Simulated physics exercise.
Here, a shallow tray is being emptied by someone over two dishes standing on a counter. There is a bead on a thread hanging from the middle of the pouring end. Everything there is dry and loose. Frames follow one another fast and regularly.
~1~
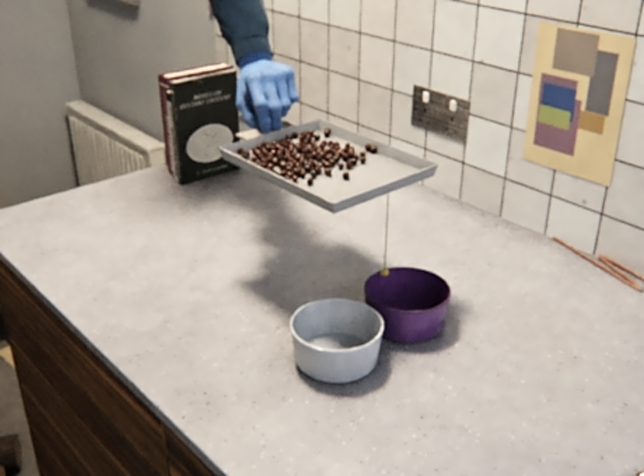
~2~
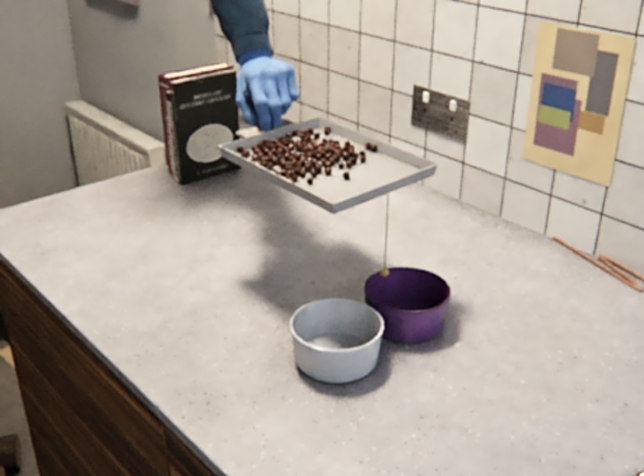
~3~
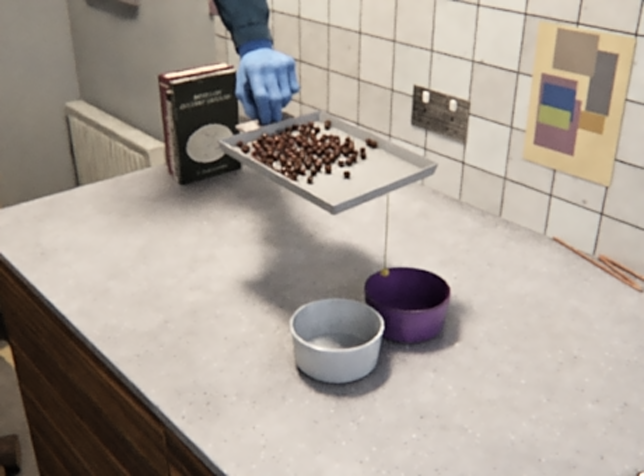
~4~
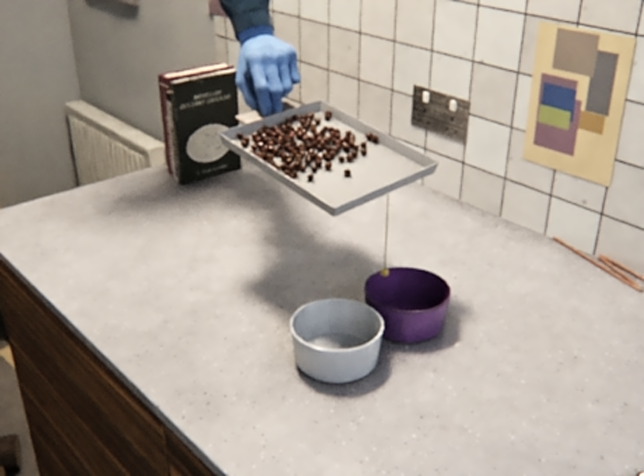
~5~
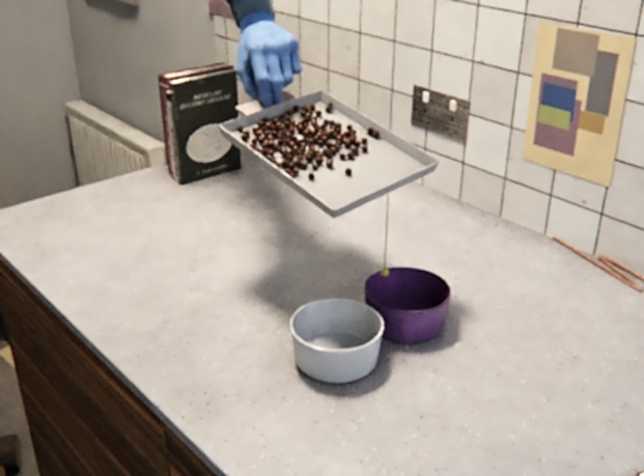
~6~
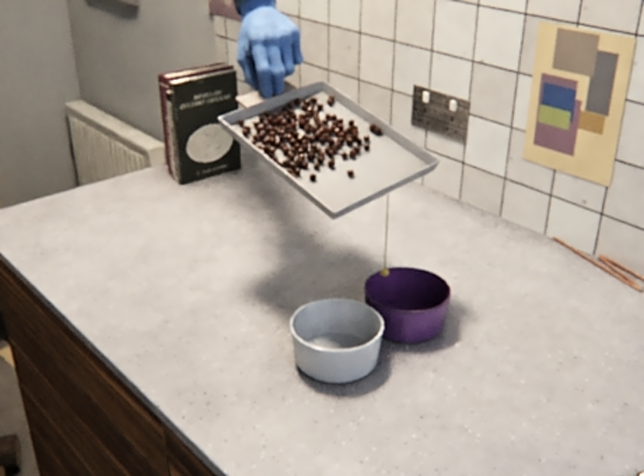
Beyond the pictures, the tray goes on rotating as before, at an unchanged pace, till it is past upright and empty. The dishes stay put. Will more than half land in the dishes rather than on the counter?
Yes. Mostly caught.
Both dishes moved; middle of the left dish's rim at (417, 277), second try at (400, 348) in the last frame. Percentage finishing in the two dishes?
The first position comes out at 0 per cent, the other at 0 per cent.
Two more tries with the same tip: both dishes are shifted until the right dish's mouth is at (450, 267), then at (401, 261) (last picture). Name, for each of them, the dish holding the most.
Left side first, Left side second.
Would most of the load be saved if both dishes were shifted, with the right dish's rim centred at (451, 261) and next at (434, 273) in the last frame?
The dishes end up with the lesser share in the first try and the greater share in the second.
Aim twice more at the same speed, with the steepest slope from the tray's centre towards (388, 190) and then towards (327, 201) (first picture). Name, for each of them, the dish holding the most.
First try: The dish to the right; second try: The dish to the left.
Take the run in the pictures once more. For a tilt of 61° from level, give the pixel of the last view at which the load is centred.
In the last view the centre sits at roughly (351, 200).
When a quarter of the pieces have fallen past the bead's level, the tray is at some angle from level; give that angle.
Angle reached: About 70°.
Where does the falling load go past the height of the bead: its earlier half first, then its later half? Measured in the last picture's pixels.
First half (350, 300); second half (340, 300).
Just after the last frame, tray tipped steeply; the larger part on the tray; about a tenth in the left dish; just a few in the right dish; just a few outside both; about a tenth in the air.
A moment on, tray tipped past a quarter turn; just a few on the tray; the larger part in the left dish; about a tenth in the right dish; about a tenth outside both; about a tenth in the air.
Further on, tray tipped past a quarter turn; the larger part in the left dish; about a tenth in the right dish; about a tenth outside both.
When it is over, tray tipped past a quarter turn; the larger part in the left dish; about a tenth in the right dish; about a tenth outside both.
